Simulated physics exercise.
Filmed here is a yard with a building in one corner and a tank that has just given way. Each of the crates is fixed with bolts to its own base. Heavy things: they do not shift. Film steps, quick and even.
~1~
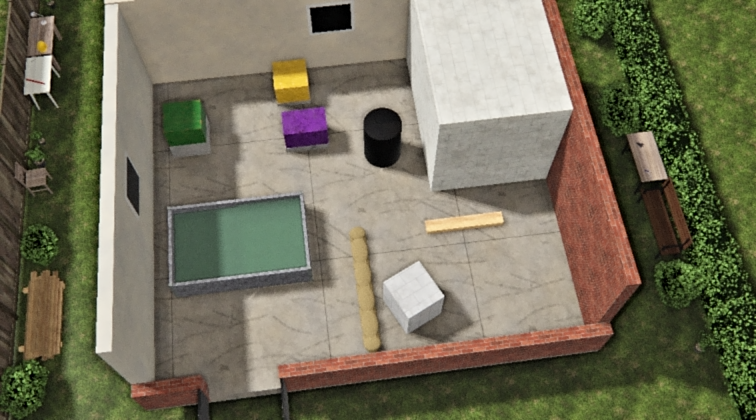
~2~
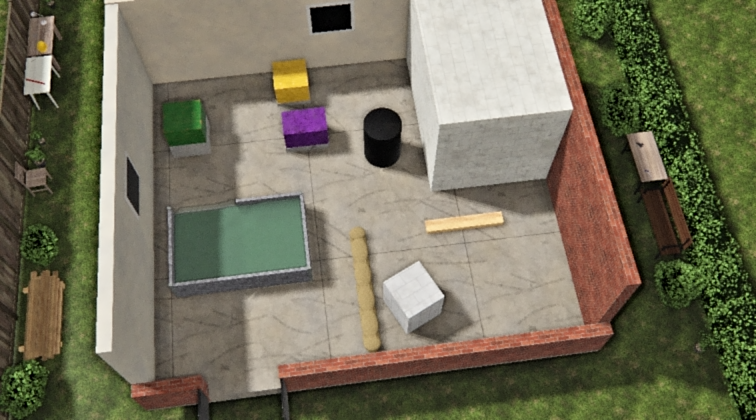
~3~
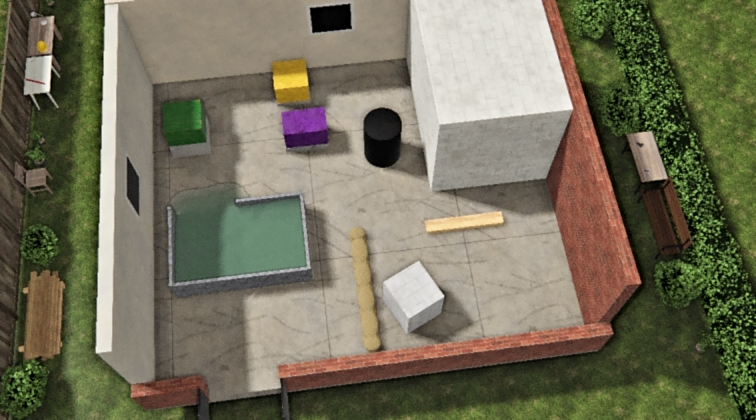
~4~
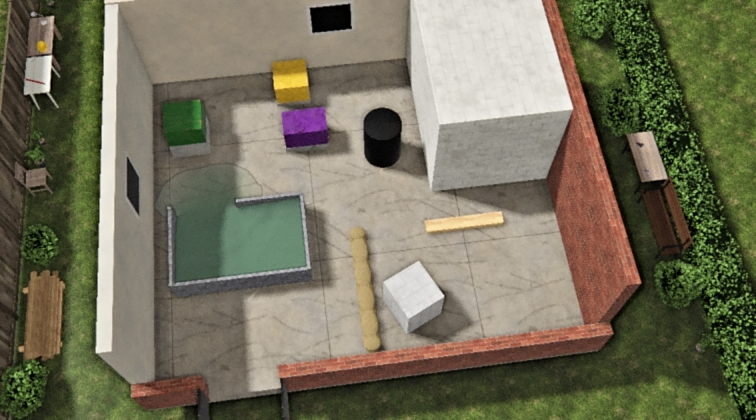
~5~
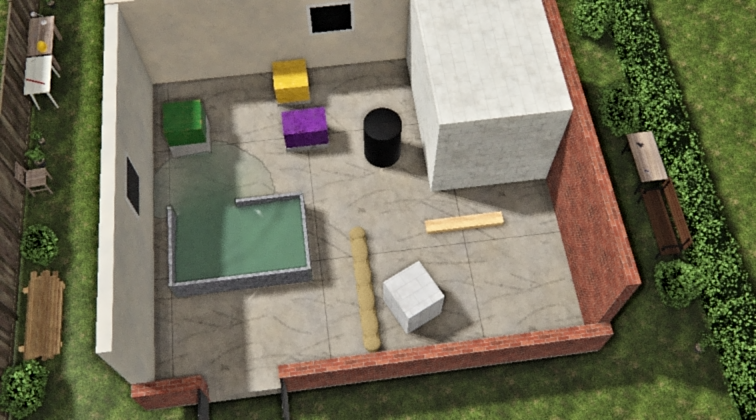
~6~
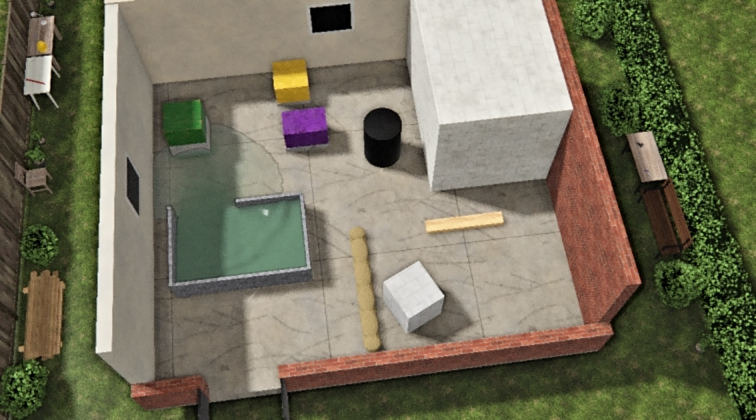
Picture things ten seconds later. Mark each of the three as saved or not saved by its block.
Green crate - saved; yellow crate - not saved; purple crate - not saved.
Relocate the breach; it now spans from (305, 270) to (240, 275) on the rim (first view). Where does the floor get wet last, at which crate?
The yellow crate comes last.
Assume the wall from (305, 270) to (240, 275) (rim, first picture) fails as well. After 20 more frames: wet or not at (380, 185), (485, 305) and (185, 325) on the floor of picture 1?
In turn: Dry, flooded, not flooded.
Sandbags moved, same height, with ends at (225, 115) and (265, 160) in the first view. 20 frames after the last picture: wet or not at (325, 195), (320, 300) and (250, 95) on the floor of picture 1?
Spot by spot: Soaked; spared; soaked.
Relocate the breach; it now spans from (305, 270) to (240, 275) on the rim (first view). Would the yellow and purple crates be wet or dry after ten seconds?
First the yellow crate: It is never reached; then the purple crate: It is never reached.
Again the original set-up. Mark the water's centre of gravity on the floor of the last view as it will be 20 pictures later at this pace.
Roughly (234, 182).
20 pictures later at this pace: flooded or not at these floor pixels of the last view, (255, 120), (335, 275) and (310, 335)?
Status by point, in sequence: Waterlogged; unwetted; unwetted.
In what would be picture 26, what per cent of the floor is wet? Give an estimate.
That's roughly 35 per cent.
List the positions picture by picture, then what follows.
The first frame shows the water tank at (239, 239) is whole and still.
In the second frame, water pours out on the water tank's far side and has run to a hidden place.
In the third frame, water pours out on the water tank's far side and has run to (234, 186).
In the fourth frame, the front is at (230, 167), out from the gap on the water tank's far side.
In the fifth frame, water pours out on the water tank's far side and has run to (217, 145).
In the sixth frame, the front is at (219, 128), out from the gap on the water tank's far side.
A moment on, water covers 15 % of the floor; the green crate water round its plinth, the yellow crate water round its plinth, the purple crate water round its plinth.
Next, water covers 20 % of the floor; the green crate water round its plinth, the yellow crate water round its plinth, the purple crate water round its plinth.
Then, water covers 35 % of the floor; the green crate water round its plinth, the yellow crate water round its plinth, the purple crate water round its plinth.
Later, water covers 55 % of the floor; the green crate water round its plinth, the yellow crate water round its plinth, the purple crate water round its plinth.
In the end, water covers 75 % of the floor; the green crate stayed above the water, the yellow crate was topped, the purple crate was topped.
